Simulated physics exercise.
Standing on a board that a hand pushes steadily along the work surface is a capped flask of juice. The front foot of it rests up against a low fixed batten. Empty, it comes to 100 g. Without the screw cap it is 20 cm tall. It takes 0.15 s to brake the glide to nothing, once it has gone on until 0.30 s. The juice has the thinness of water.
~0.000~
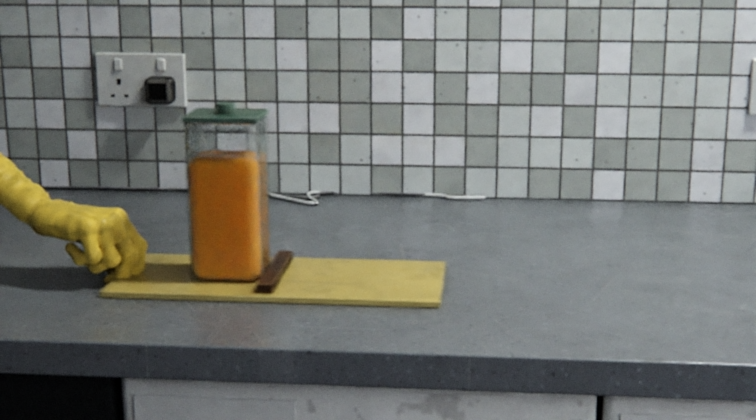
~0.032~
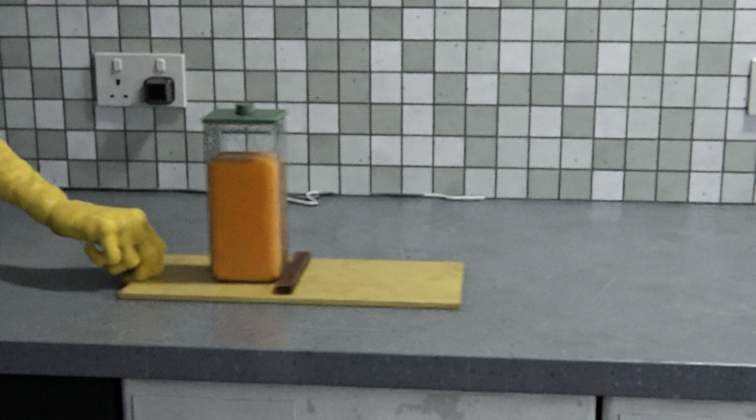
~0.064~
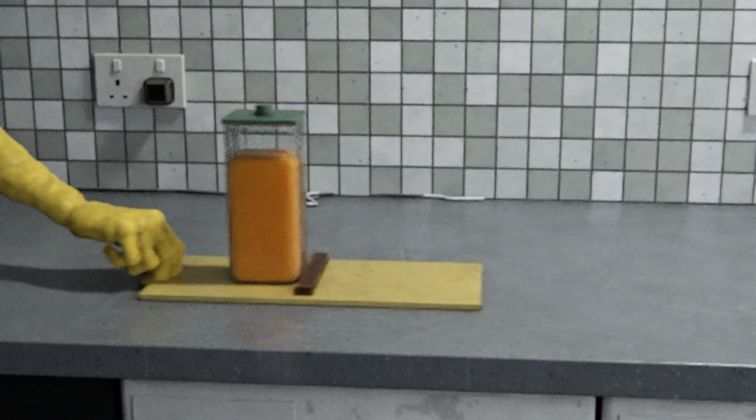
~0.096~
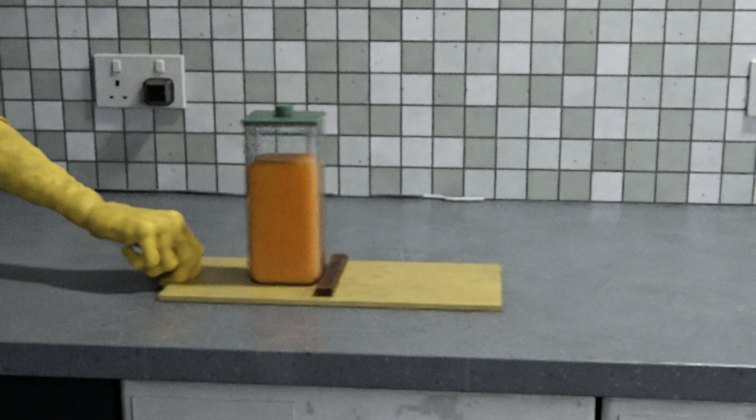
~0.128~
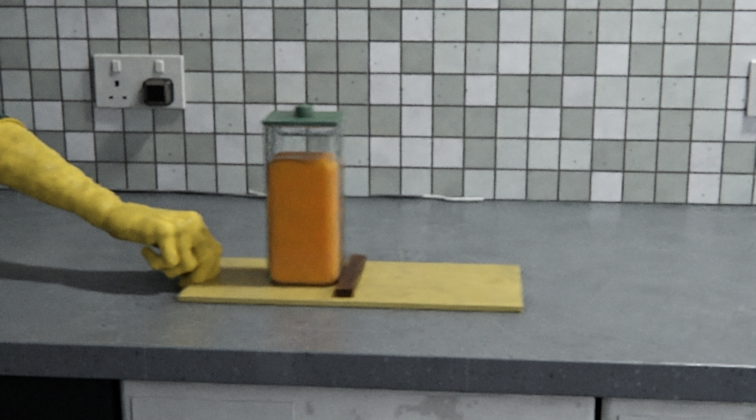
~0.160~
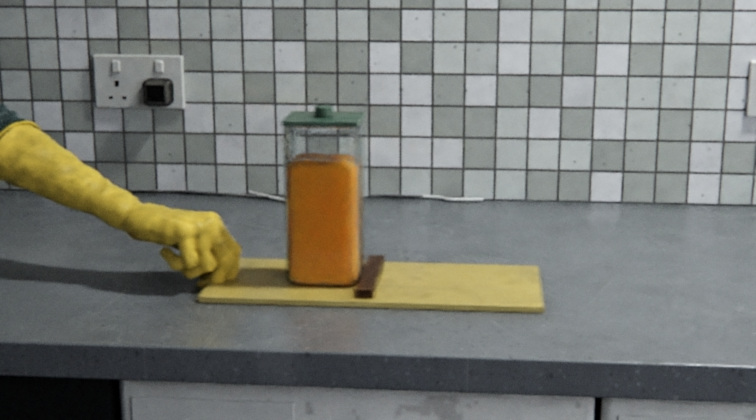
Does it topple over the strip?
Pretty sure it won't capsize.
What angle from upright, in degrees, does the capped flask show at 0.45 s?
About 4°.
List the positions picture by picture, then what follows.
In the first frame, it has moved 0.0 cm; in the capped flask the surface runs from (196, 155) to (262, 156), rim (261, 121).
In the second frame, it has moved 2.4 cm; in the capped flask the surface runs from (215, 156) to (280, 157).
In the third frame, it has moved 4.8 cm; in the capped flask the surface runs from (233, 154) to (300, 155).
In the fourth frame, it has moved 7.2 cm; in the capped flask the surface runs from (253, 158) to (319, 158).
In the fifth frame, it has moved 9.6 cm; in the capped flask the surface runs from (272, 156) to (339, 158).
In the sixth frame, it has moved 12.0 cm; in the capped flask the surface runs from (292, 158) to (360, 160).
After 0.45 s the board moves at 0.00 m/s; the capped flask stands 1 cm from where it began.
After 0.57 s the capped flask stands where it began.
After 0.73 s the capped flask stands where it began.
After 0.95 s the capped flask stands where it began.
In the end the capped flask stands where it began.
